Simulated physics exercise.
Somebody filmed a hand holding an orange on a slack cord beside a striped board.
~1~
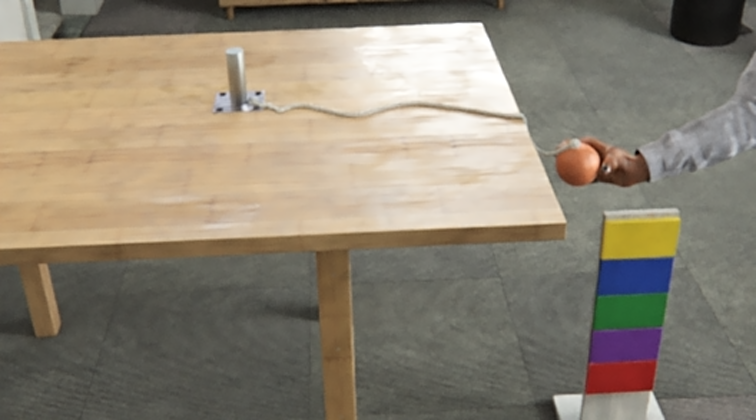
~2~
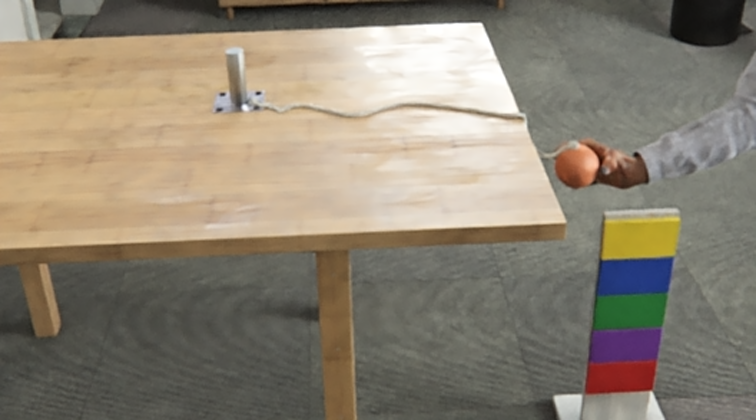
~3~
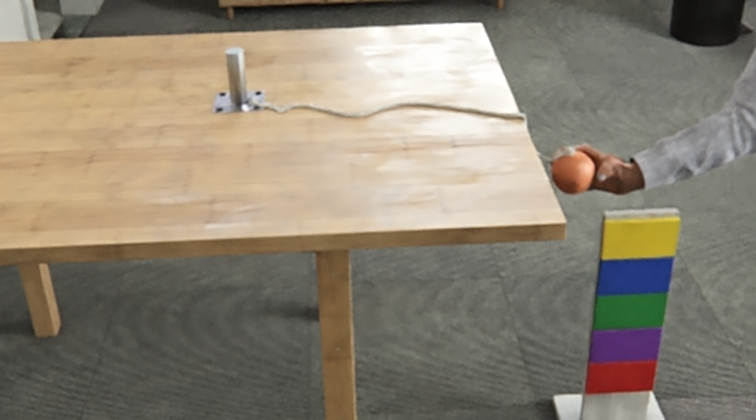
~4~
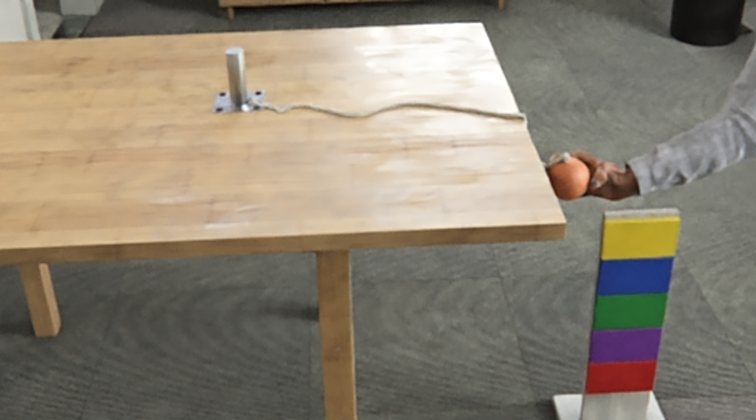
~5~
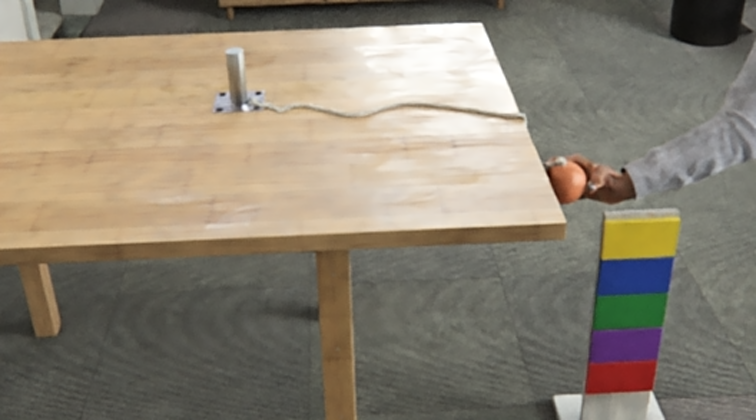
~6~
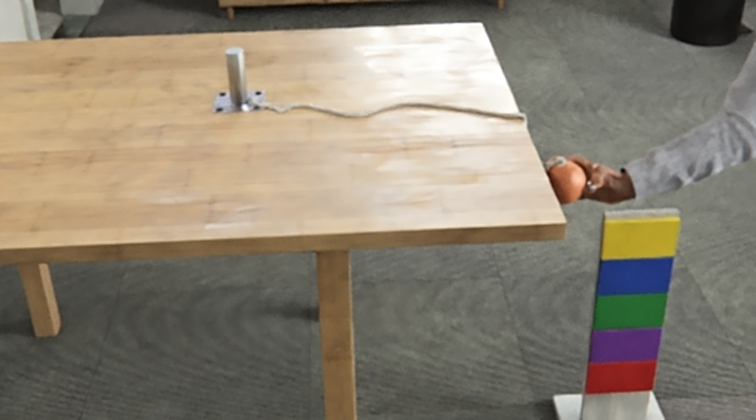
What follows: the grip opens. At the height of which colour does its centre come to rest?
Its centre hangs level with the yellow band.
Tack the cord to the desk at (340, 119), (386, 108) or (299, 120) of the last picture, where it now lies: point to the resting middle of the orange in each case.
In that order: (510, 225), (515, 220) and (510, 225).
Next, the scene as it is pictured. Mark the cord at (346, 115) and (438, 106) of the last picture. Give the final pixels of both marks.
Near (372, 107) and (470, 111).
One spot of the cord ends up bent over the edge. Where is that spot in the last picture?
At (486, 112), roughly.
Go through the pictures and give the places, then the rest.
Orange (578, 165); yellow (641, 240); blue (636, 277); green (631, 312); purple (626, 346); red (622, 378), in the first picture.
Orange (577, 166); cord through (270, 108) (328, 111) (391, 107) (458, 108) (523, 125), in the second picture.
Orange (573, 172), in the third picture.
Orange (568, 179); cord through (270, 108) (328, 111) (391, 107) (458, 108) (523, 125), in the fourth picture.
Orange (564, 183), in the fifth picture.
Orange (564, 183); cord through (270, 108) (328, 111) (391, 107) (458, 108) (523, 125), in the sixth picture.
A little later, orange near (505, 225); level with yellow.
Next, orange near (537, 237); level with yellow.
When it is over, orange near (510, 239); level with yellow. Its middle rests at the yellow band.
